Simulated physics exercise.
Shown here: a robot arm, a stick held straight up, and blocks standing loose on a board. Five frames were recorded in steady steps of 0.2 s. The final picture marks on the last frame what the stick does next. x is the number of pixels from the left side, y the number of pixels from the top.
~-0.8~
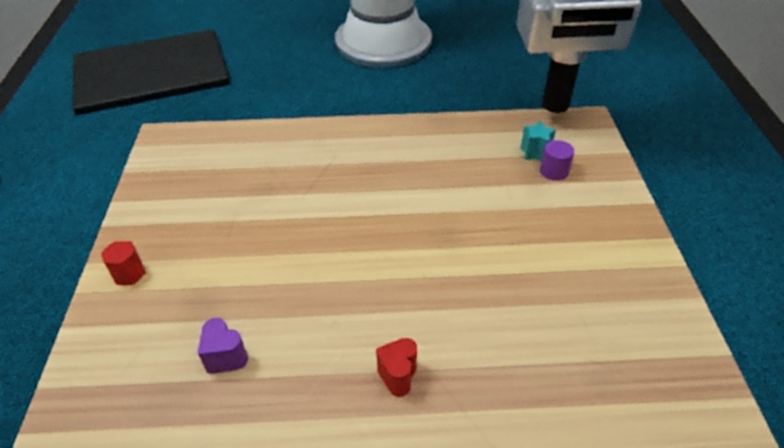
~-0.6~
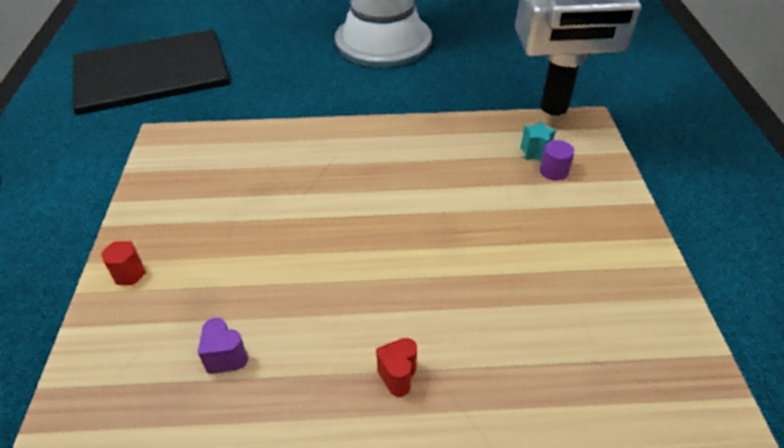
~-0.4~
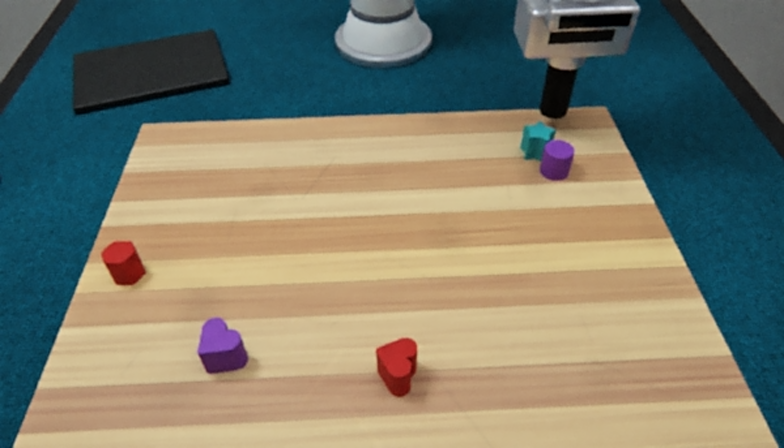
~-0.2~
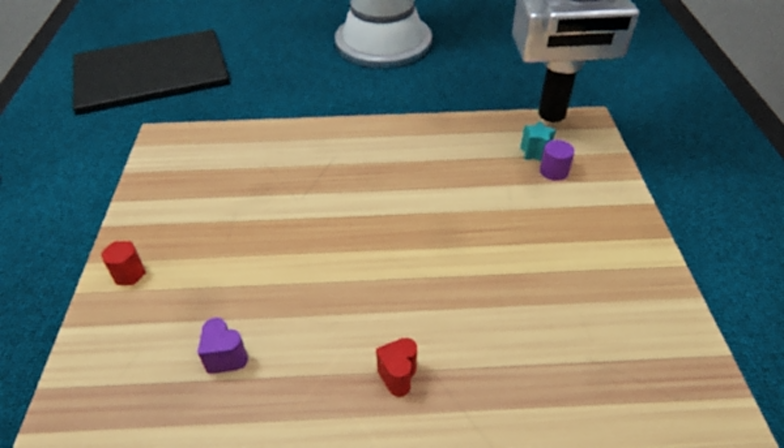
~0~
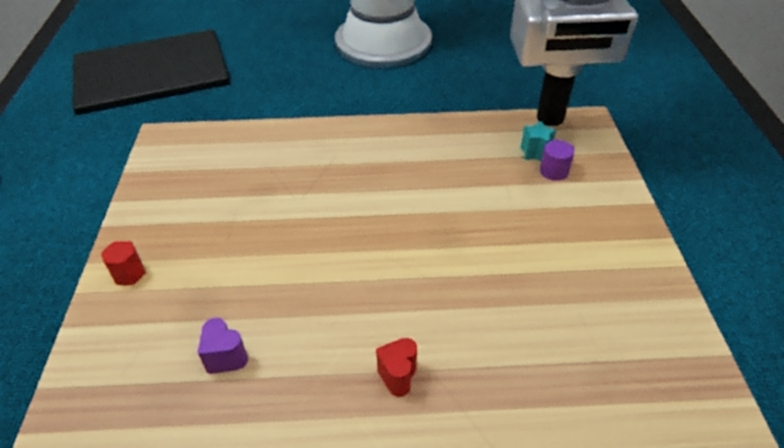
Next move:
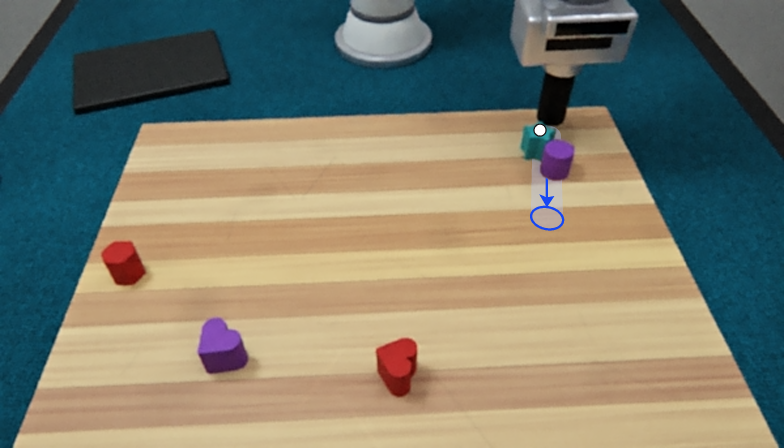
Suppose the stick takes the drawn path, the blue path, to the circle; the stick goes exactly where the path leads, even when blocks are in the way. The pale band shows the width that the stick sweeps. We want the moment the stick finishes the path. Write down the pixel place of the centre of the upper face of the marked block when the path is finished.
Put as a pixel place, it's (524, 150).
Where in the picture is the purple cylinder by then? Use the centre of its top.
At roughly (586, 198).
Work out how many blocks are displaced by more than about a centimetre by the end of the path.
I think two will be displaced.
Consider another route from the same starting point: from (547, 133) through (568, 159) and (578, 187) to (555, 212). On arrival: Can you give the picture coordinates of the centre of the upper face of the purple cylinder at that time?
I'd guess (535, 174).
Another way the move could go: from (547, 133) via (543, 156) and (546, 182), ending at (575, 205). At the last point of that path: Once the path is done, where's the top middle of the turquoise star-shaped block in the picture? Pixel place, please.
Somewhere near (522, 157).
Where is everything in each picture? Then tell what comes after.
Stick tip at (555, 106); block tops, turquoise star-shaped block at (540, 130); purple cylinder at (560, 148), in the first picture.
Stick at (554, 108); blocks unchanged, in the second picture.
Stick at (553, 111); blocks unchanged, in the third picture.
Stick at (552, 115); blocks unchanged, in the fourth picture.
Stick at (550, 118); turquoise star-shaped block at (540, 130); purple cylinder at (560, 148), in the fifth picture.
Path on the board, from (547, 133) to (547, 218); the dot is on the turquoise star-shaped block.
What follows on the original path. One third of the way, stick at (550, 144); turquoise star-shaped block at (530, 143), turned 15° clockwise; purple cylinder at (562, 155).
Two thirds of the way, stick at (550, 172); turquoise star-shaped block at (524, 150), turned 65° clockwise; purple cylinder at (575, 182).
At the end, stick at (551, 203); turquoise star-shaped block at (524, 150), turned 65° clockwise; purple cylinder at (586, 198).
